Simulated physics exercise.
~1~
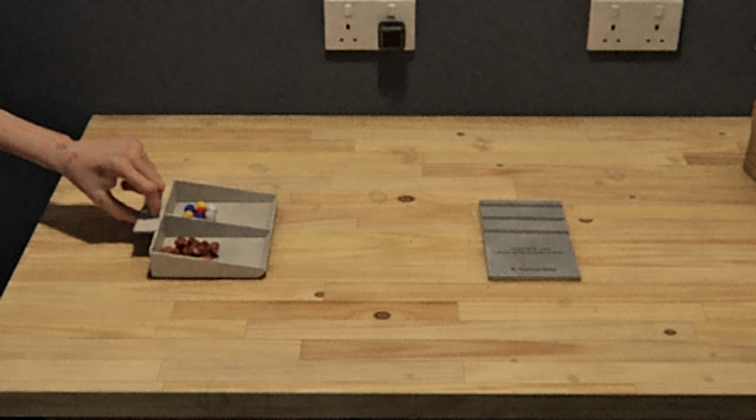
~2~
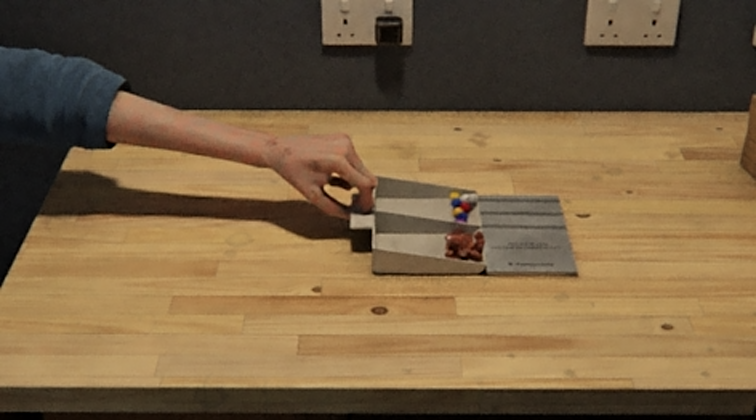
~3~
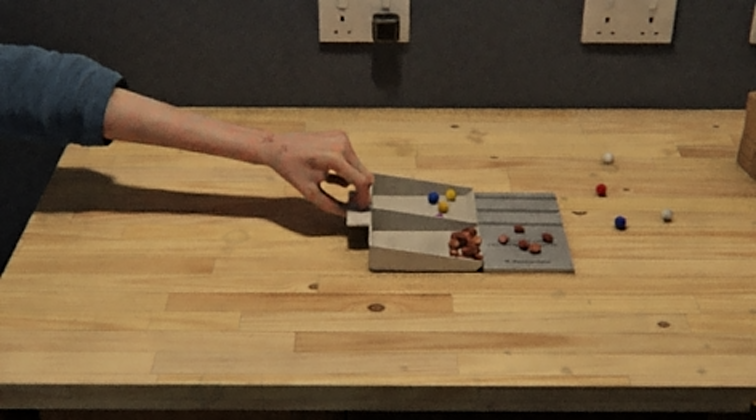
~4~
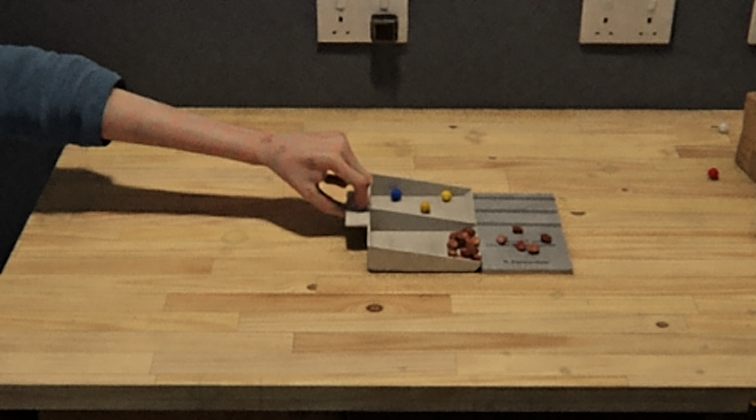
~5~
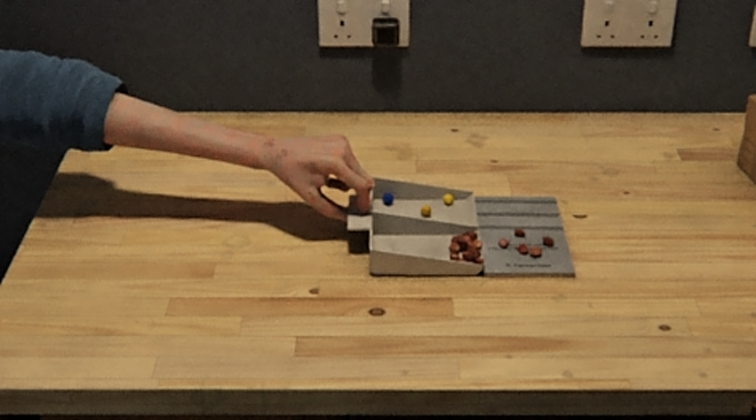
Divided tray pushed right by a hand stopping at a thin grey book, brown pieces and colourful balls partly spilling out.
